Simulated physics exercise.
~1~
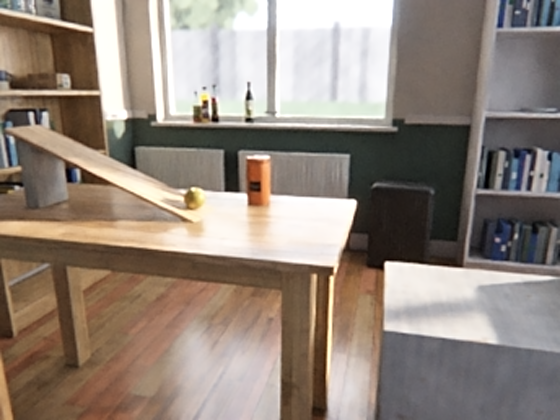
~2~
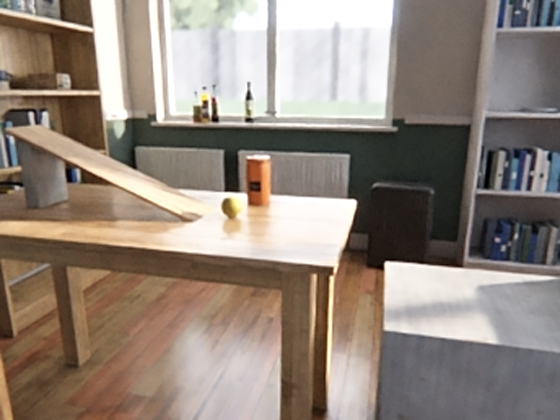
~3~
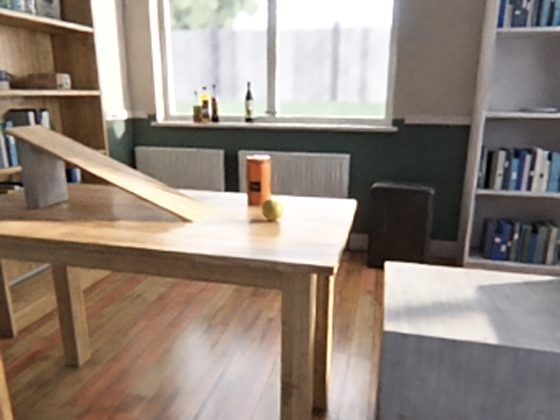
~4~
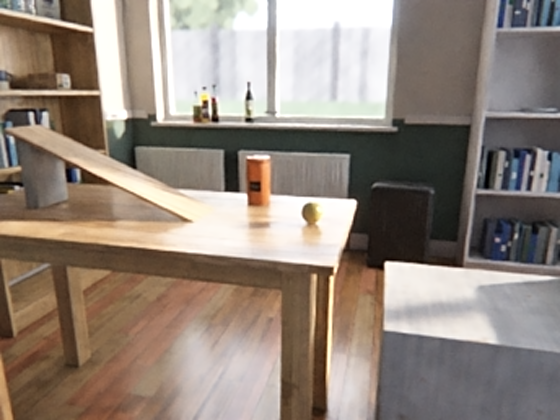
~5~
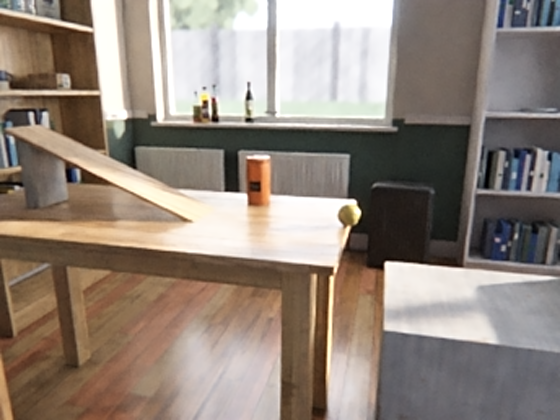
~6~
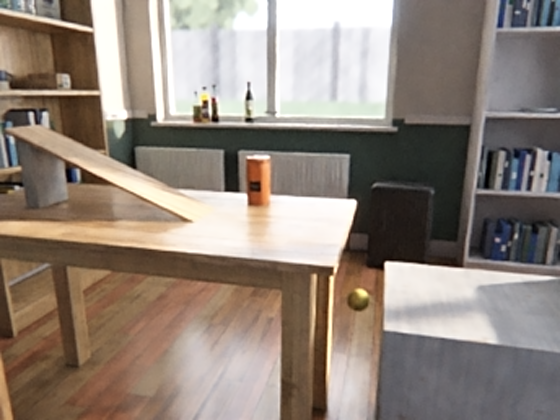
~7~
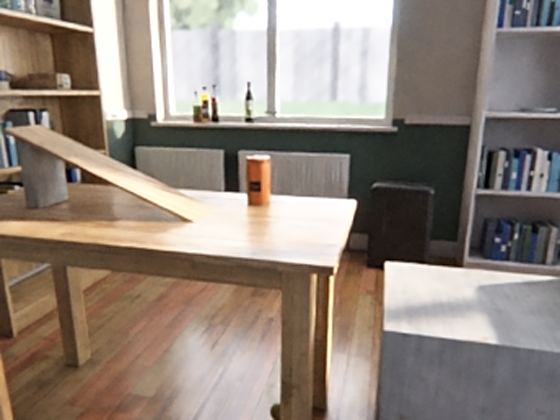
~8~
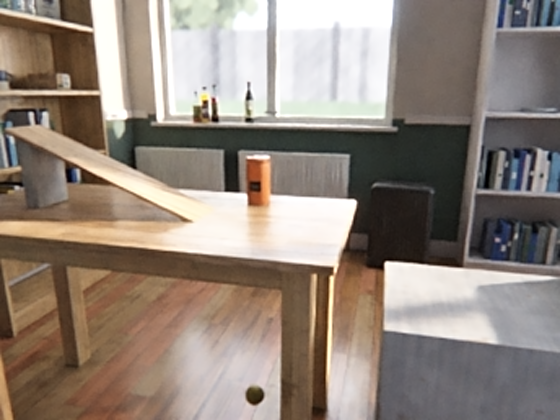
A yellow apple rolled off the foot of a ramp and across a wooden table, passing an orange jar that stayed put, then dropped off the right edge into the gap before a cabinet and ended up low down, back toward the left.
